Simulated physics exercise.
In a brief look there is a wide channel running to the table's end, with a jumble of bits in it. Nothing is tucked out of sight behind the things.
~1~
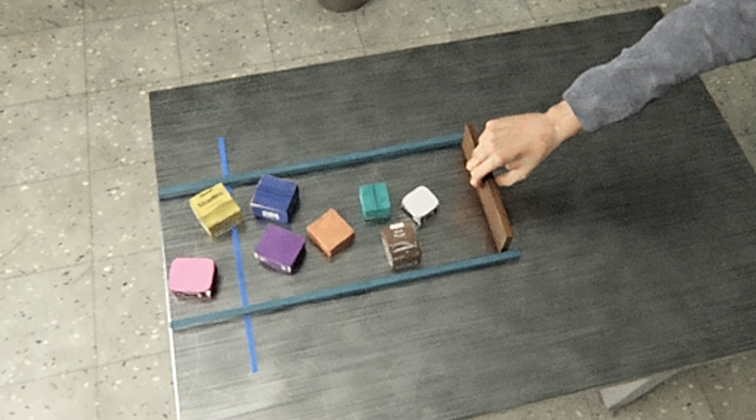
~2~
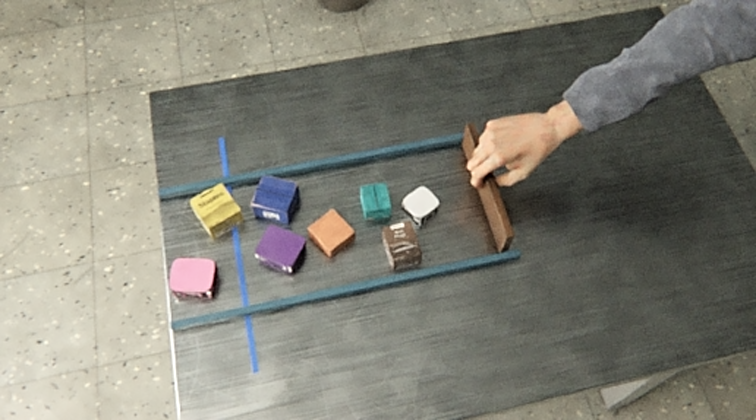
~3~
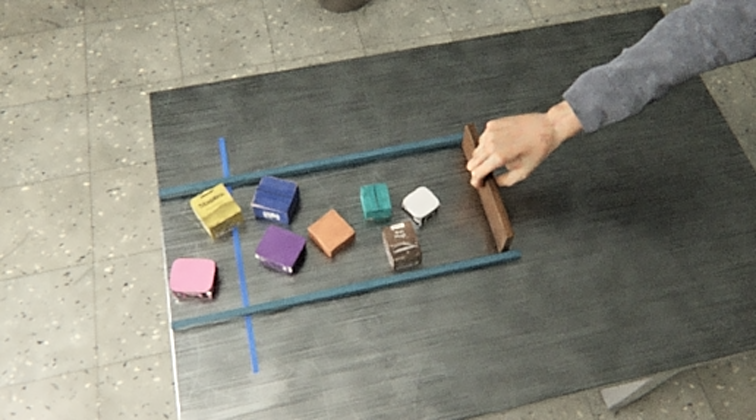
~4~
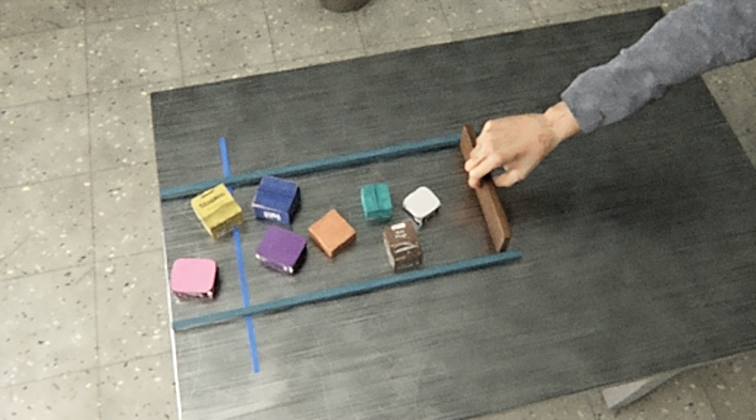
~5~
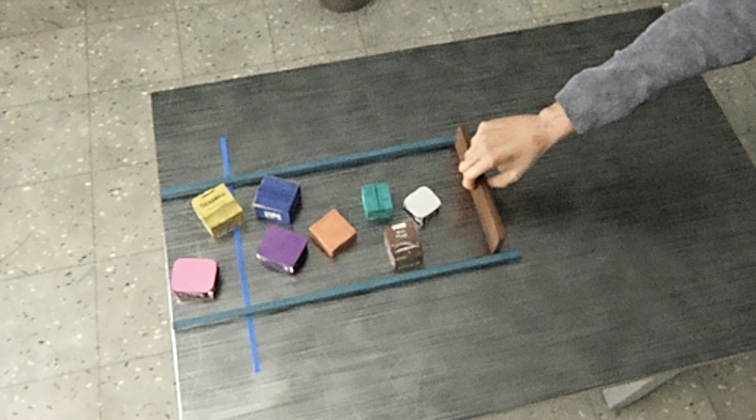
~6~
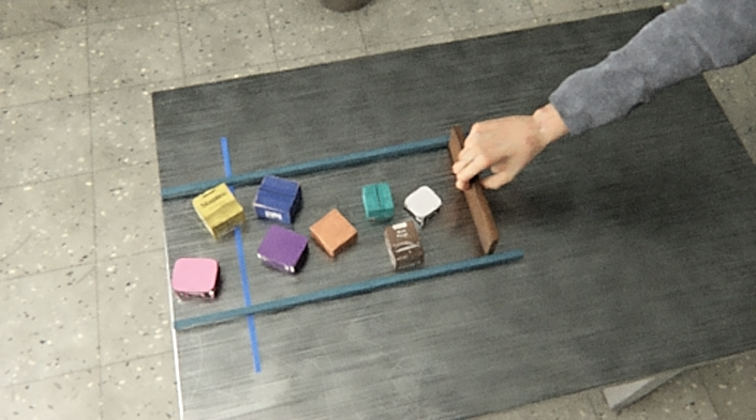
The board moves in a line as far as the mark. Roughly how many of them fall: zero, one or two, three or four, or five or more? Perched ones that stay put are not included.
One or two.
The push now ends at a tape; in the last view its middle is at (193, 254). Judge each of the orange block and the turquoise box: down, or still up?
The orange block goes down, the turquoise box stays put.
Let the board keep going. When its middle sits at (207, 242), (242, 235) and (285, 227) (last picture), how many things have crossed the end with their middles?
The counts are 4, 2 and 0, in that order.
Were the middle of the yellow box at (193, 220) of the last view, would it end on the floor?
Result: It does not stay.
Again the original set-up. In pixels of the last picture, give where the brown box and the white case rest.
Positions - first (229, 289), then (222, 230).
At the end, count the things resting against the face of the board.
It's 3 of them.
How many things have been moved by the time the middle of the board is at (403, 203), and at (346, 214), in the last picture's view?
Answer - first 3, then 6.
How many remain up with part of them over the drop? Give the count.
Expected count: 1.
A little later, none off yet; pink case at rest near (197, 278); yellow box at rest near (220, 211); purple case at rest near (284, 250).
Next, none off yet; pink case at rest near (197, 278); yellow box at rest near (219, 211); purple case shifted a little near (266, 262).
Later still, none off yet; pink case shifted a little near (183, 279); yellow box shifted about its own width near (181, 227); purple case shifted well along near (221, 287).
When it is over, the number that fall off is one or two; down, yellow box and pink case.
